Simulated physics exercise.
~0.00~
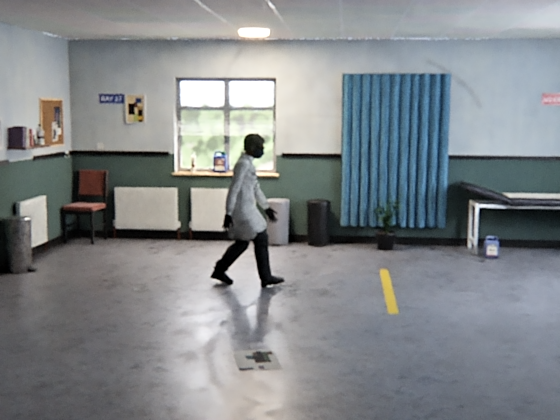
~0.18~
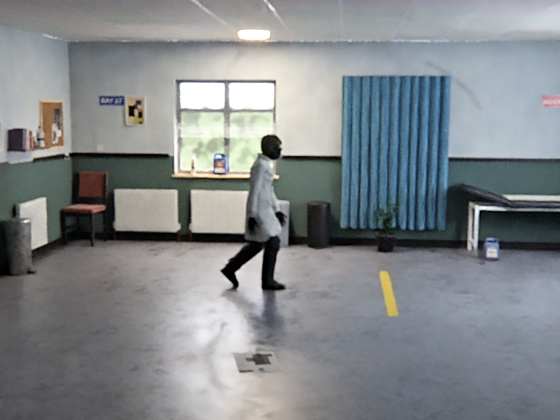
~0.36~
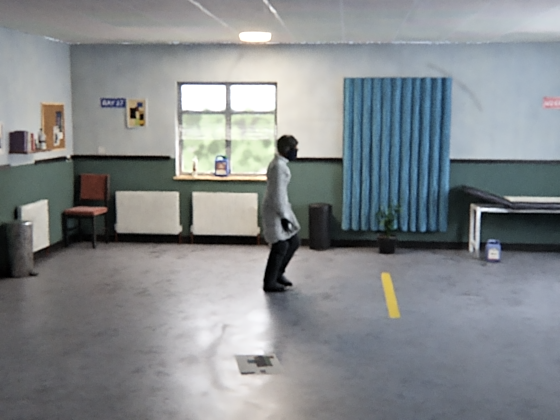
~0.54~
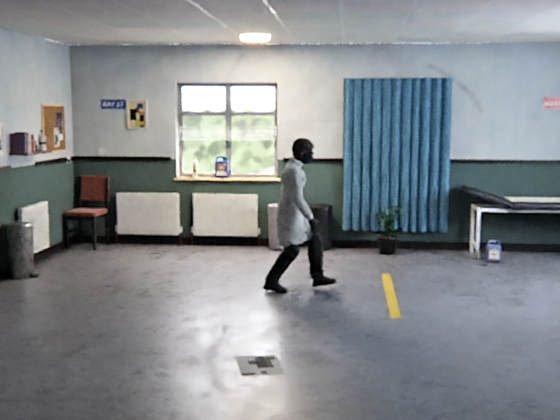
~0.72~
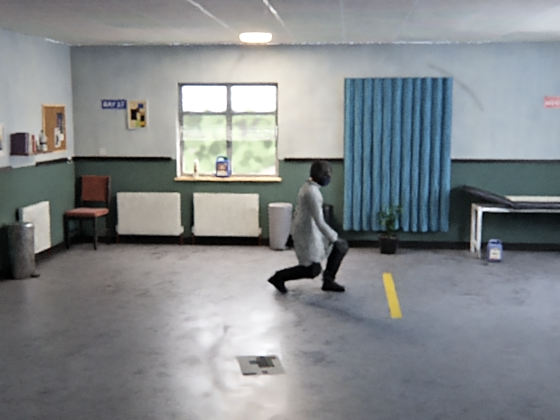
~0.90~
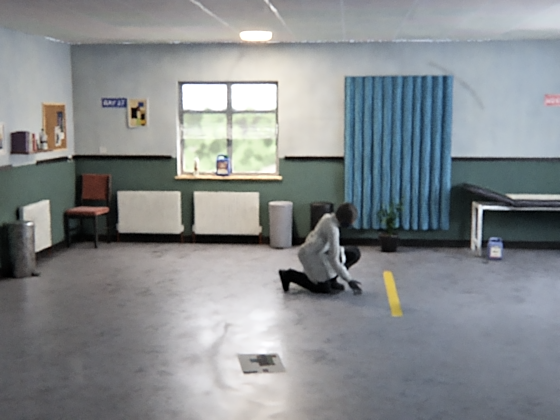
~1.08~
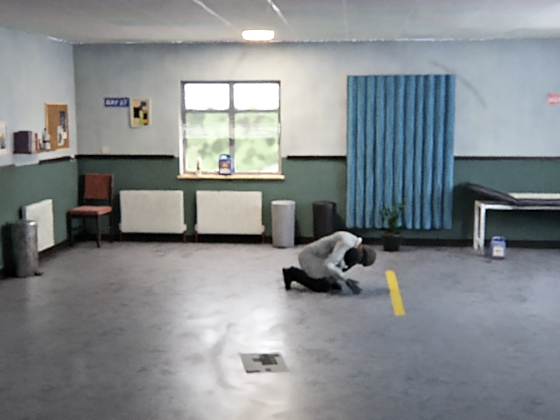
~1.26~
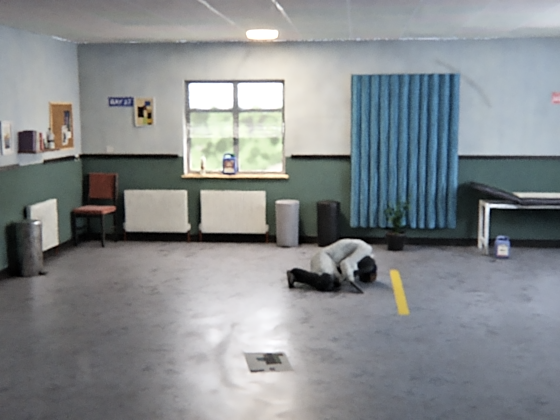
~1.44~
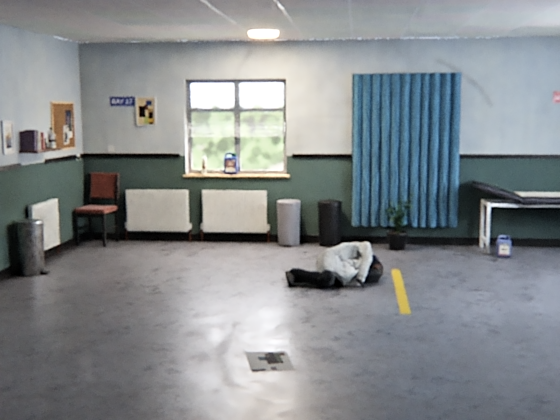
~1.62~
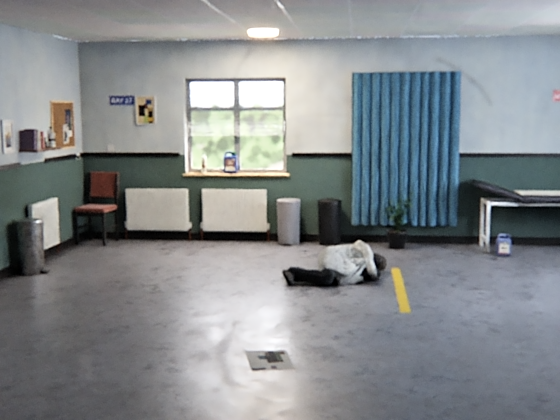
A person in a pale coat walked right across a bare room towards a strip of yellow tape, then sank to the knees, folded forward onto the floor and ended lying still, curled up just short of the tape.
